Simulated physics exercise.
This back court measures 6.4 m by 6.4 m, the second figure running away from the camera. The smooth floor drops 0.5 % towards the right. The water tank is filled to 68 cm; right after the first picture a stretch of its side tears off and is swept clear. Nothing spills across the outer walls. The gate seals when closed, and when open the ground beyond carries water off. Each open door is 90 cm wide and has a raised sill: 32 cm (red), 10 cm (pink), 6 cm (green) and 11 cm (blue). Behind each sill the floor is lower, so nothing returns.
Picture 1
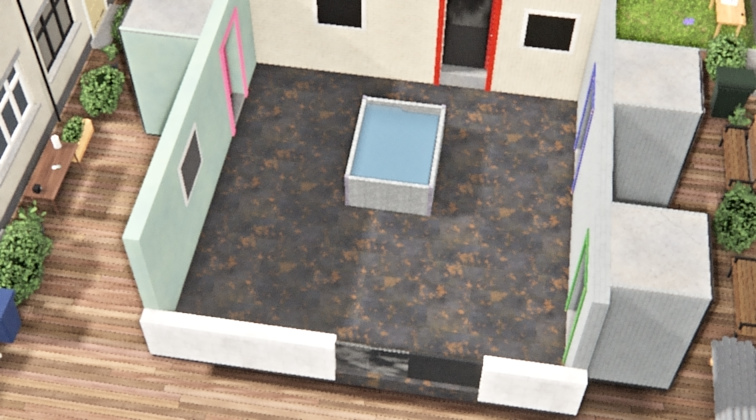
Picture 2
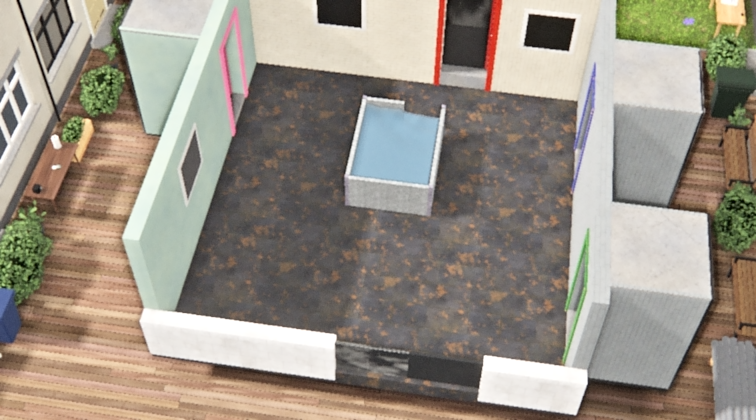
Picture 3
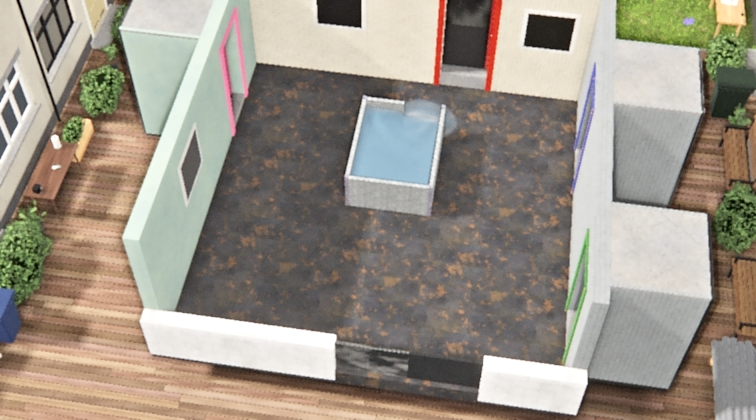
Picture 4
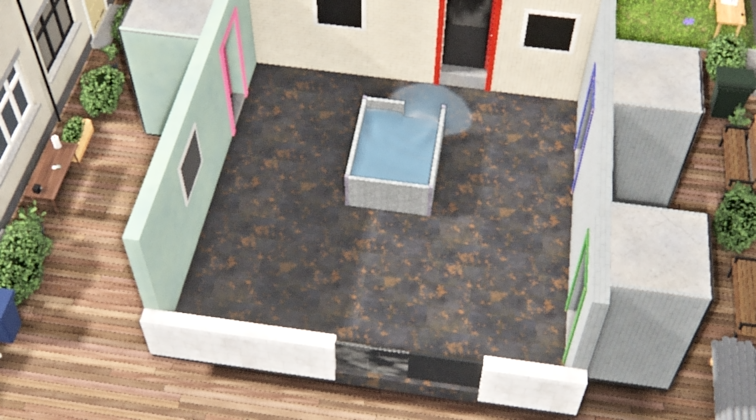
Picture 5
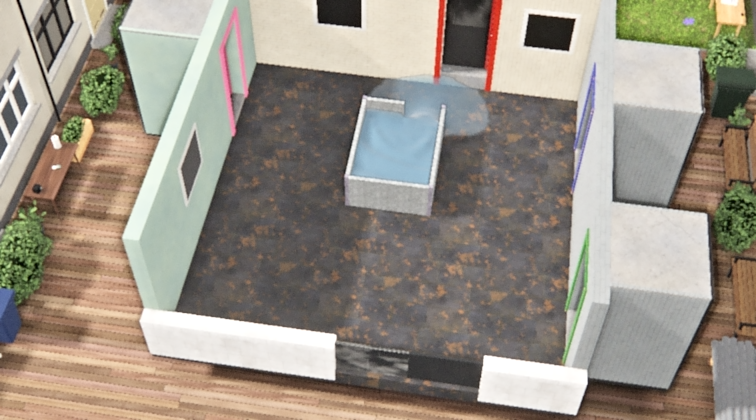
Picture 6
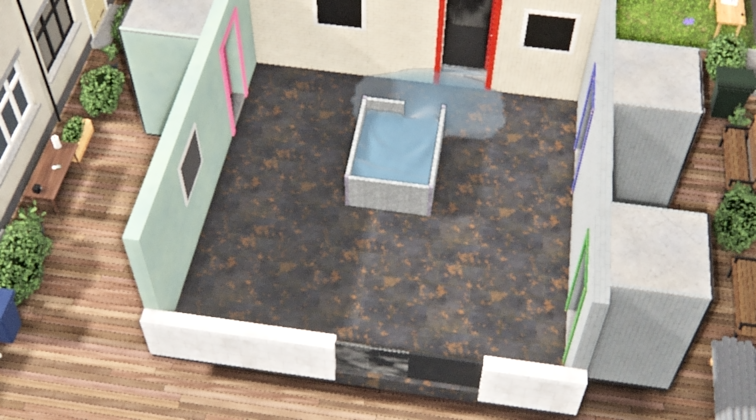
In a walled courtyard with a dark, mottled floor, part of the far side of a water tank broke away, and water poured out behind it, spreading across the floor, mostly towards the right.
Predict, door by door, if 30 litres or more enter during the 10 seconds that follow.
Within that time: At the red door it does not reach the limit; at the pink door it stays under the limit; at the green door it does not reach the limit; at the blue door it does not reach the limit.
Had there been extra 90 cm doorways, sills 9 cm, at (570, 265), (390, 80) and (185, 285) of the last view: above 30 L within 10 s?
In that order: Under, over, under.
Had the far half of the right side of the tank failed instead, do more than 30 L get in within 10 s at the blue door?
Then: Blue above.
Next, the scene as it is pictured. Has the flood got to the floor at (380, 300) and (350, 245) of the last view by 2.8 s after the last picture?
In that order: Dry, still dry.
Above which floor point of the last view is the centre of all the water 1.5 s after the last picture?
Around (416, 140).
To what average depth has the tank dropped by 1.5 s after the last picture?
Some 37 cm.
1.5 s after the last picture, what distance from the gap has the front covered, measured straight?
About 3.8 m.
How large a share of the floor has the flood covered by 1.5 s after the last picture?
About 20 per cent.
Then, 0.7 s after the last picture water covers 10 % of the floor and is deepest (39 cm) near (426, 86); red door 32 cm at the sill, 5 L in, pink door not reached, green door not reached, blue door not reached.
Then, 1.5 s after the last picture water covers 20 % of the floor and is deepest (32 cm) near (426, 86); red door 26 cm at the sill, 9 L in, pink door not reached, green door not reached, blue door 6 cm at the sill, 0 L in.
Then, 2.8 s after the last picture water covers 40 % of the floor and is deepest (24 cm) near (426, 86); red door 20 cm at the sill, 9 L in, pink door 11 cm at the sill, 3 L in, green door not reached, blue door 11 cm at the sill, 0 L in.
Then, 5.3 s after the last picture water covers 80 % of the floor and is deepest (14 cm) near (426, 86); red door 12 cm at the sill, 9 L in, pink door 7 cm at the sill, 4 L in, green door 3 cm at the sill, 0 L in, blue door 8 cm at the sill, 1 L in.
Then, 9.3 s after the last picture water covers 95 % of the floor and is deepest (10 cm) near (388, 366); red door 7 cm at the sill, 9 L in, pink door 4 cm at the sill, 4 L in, green door 7 cm at the sill, 3 L in, blue door 5 cm at the sill, 1 L in.
